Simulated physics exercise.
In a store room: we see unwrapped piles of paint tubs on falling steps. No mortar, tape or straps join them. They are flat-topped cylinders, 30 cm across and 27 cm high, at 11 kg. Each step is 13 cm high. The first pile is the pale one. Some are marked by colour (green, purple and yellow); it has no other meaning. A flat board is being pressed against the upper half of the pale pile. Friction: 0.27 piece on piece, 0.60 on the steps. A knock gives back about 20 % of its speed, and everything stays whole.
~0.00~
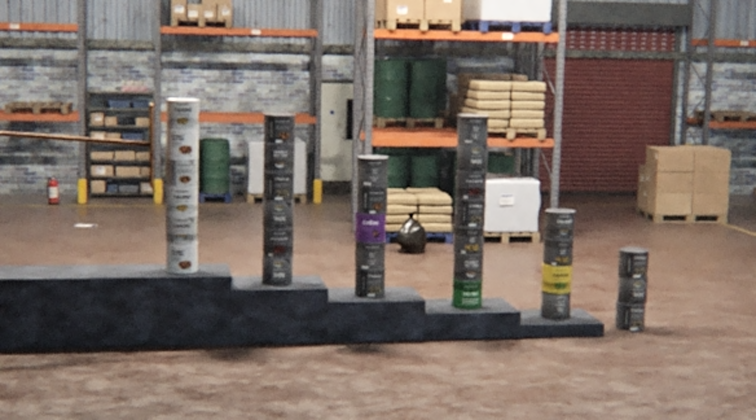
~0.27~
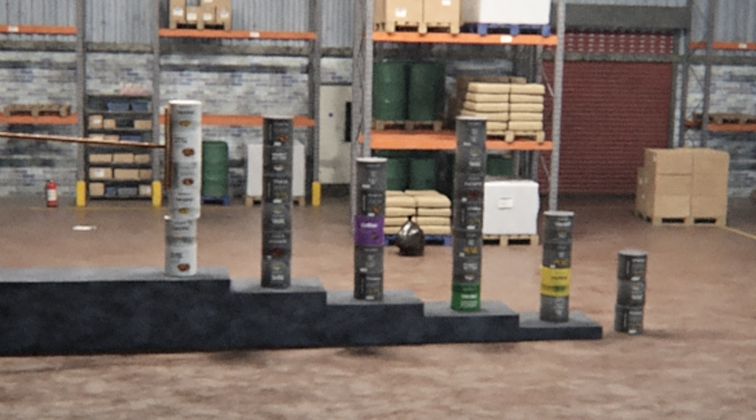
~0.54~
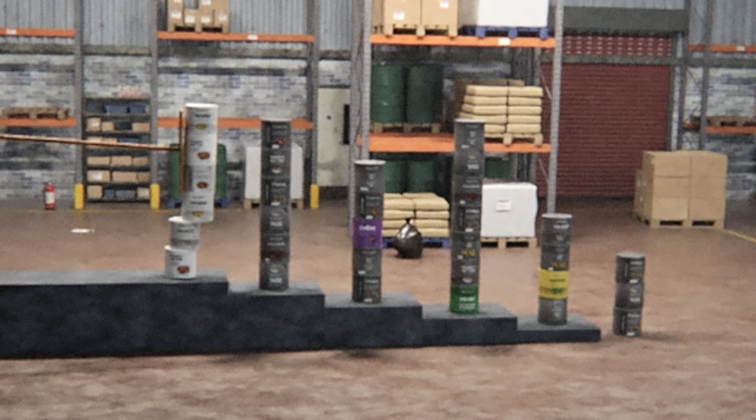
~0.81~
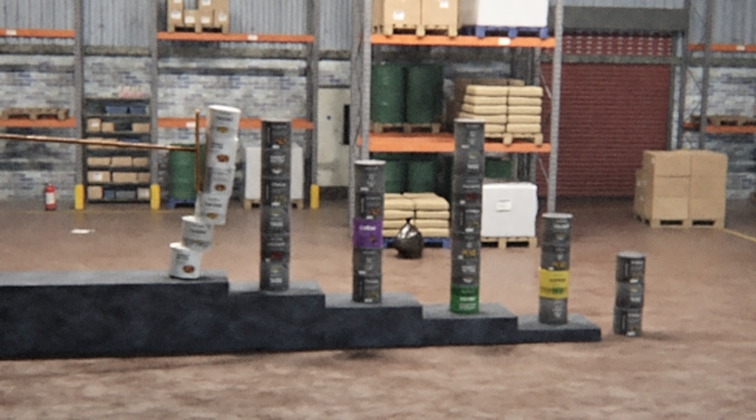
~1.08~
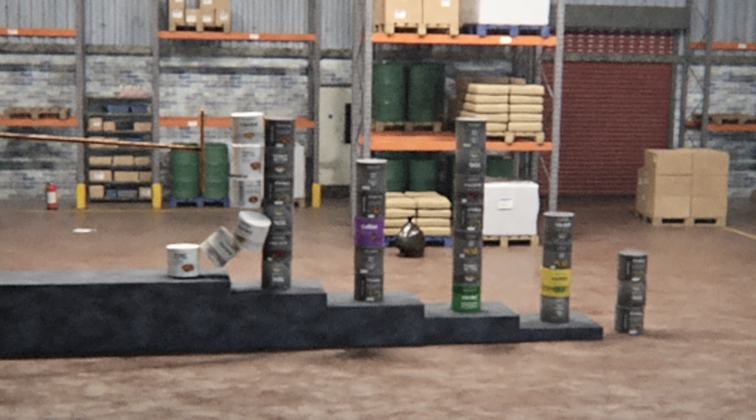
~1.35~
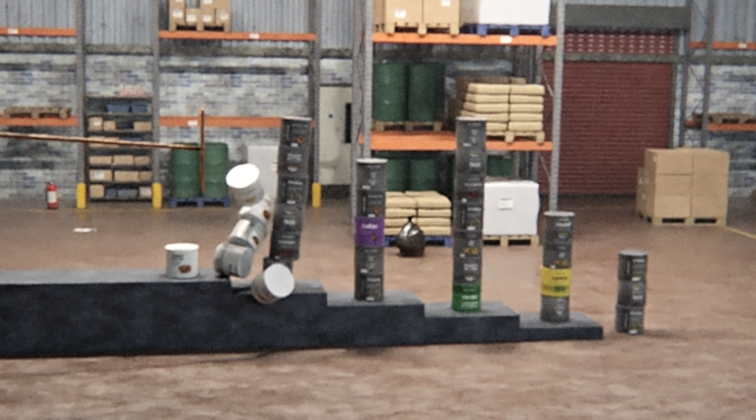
In a store room, a flat board at the end of a long pole pushes rightward into the upper half of a pale pile of tubs on descending steps. The upper tubs slide right, then lean and break apart against the neighbouring dark pile, which tilts slightly, while one pale tub remains upright.
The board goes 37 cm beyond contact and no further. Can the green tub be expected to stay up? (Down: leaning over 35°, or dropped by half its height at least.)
The green tub remains up.
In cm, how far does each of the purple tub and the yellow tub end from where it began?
About: Purple 100, yellow 70.
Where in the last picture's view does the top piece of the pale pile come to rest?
Around (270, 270).
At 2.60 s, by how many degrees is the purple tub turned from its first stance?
Some 40°.
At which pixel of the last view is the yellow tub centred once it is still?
Around (601, 311).
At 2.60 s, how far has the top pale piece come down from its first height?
About 140 cm.
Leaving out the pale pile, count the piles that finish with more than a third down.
5 of them.
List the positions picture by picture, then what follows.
In the first frame (we follow the side turned to the camera), board (151, 135) 11 cm short; green tub (471, 295); yellow tub (561, 280); purple tub (373, 229); no other piece has moved.
Board (166, 138) 39 mm in; green tub (469, 298), in the second frame.
Board (181, 141) 19 cm in; green tub (467, 301), in the third frame.
Board (198, 141) 34 cm in, top of the pale pile leaning 8°; green tub (468, 301); no other piece has moved, in the fourth frame.
Board (203, 140) 37 cm in, stopped; green tub (470, 299); no other piece has moved, in the fifth frame.
Board (203, 140) 37 cm in, stopped, top of the pale pile leaning 38°; green tub (470, 299); purple tub (372, 232); yellow tub (560, 283); steepest lean 4°, the tub at (290, 219); 6 stirred so far, in the sixth frame.
Around 2.60 s, 5 of the pale pile down; 10 of the 25 other tubs down; green tub unmoved; purple tub tipped 36°, 11 cm lower.
Around 4.08 s, 5 of the pale pile down; 19 of the 25 other tubs down; green tub displaced 28 mm; purple tub on its side.
Finally (5.4 s), 5 of the pale pile down; 23 of the 25 other tubs down; green tub displaced 24 mm; purple tub on its side; yellow tub on its side. Seen by the last camera, middles, green tub near (469, 296), purple tub near (436, 288).
